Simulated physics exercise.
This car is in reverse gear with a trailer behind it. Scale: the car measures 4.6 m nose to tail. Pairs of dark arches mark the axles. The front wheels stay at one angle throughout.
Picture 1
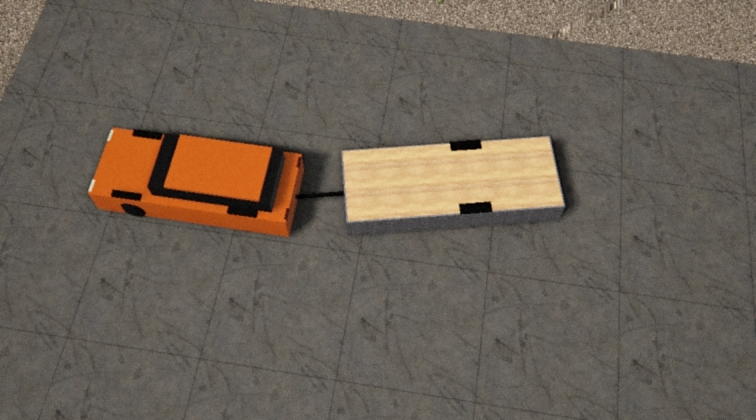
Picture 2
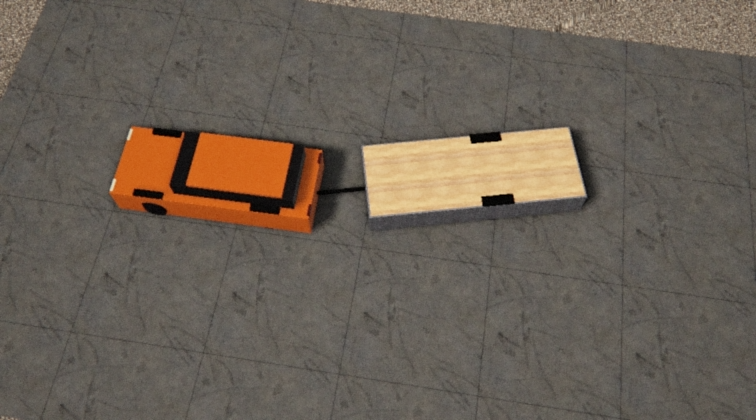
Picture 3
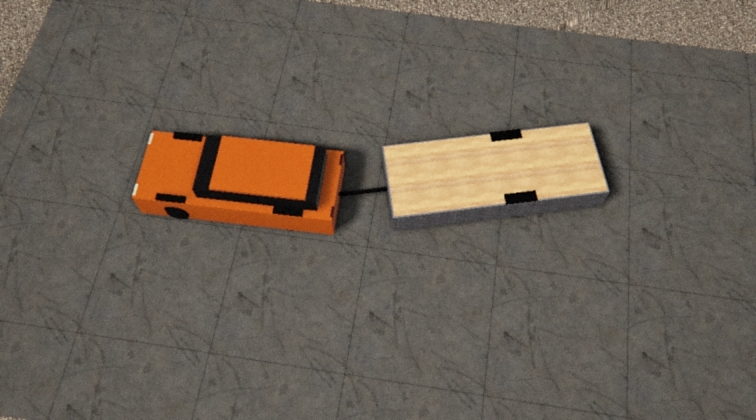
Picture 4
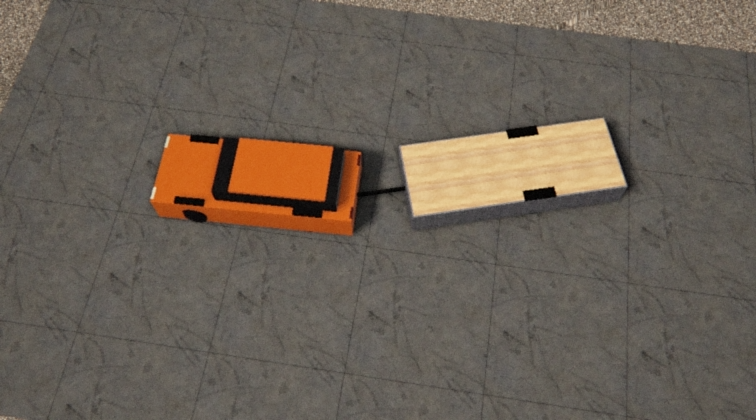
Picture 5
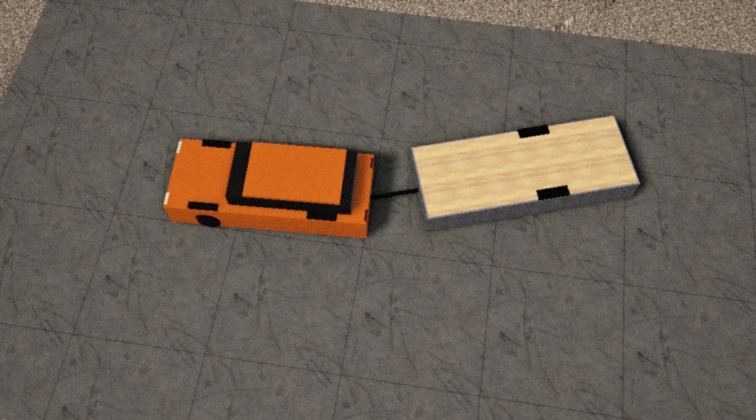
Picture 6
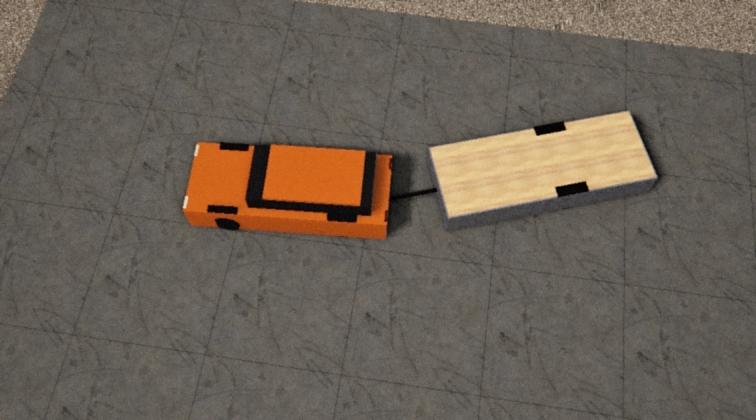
A long flat trailer with a pale wood-plank top, grey sides and black wheel patches sits right of centre on dark grey paving, seen from high above, with speckled gravel along the top edge. To its left is an orange car with a black-framed roof, joined to it by a thin dark bar. The car backs slowly rightward, pushing the trailer, whose far end angles slightly more upward, while the camera stays still.
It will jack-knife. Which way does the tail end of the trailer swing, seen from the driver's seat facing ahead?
It swings round to the driver's right-hand side.
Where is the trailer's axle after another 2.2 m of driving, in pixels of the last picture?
Near (644, 137).
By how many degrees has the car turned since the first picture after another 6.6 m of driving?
Some 16°.
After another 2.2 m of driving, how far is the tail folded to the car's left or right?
Some 20° to its right.
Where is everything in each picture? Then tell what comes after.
In the first frame, car's middle (190, 164), trailer's axle (471, 176); tail 14° to the car's right; front wheels 5° right.
In the second frame, car's middle (211, 161), trailer's axle (492, 168); tail 14° to the car's right.
In the third frame, car's middle (233, 165), trailer's axle (513, 166); tail 15° to the car's right.
In the fourth frame, car's middle (252, 167), trailer's axle (531, 162); tail 15° to the car's right.
In the fifth frame, car's middle (266, 171), trailer's axle (543, 162); tail 16° to the car's right.
In the sixth frame, car's middle (285, 173), trailer's axle (561, 158); tail 16° to the car's right.
After another 2.2 m, the tail is 21° to the car's right, the car has turned 8° and the trailer's axle is at (644, 137) of the last picture.
After another 4.4 m, the tail is 29° to the car's right, the car has turned 13° and the trailer's axle is at (713, 105) of the last picture.
After another 6.6 m, the tail is 41° to the car's right, the car has turned 17° and the trailer's axle is out of the picture.
After another 8.8 m, the tail is 60° to the car's right, the car has turned 21° and the trailer's axle is out of the picture; it has jack-knifed.
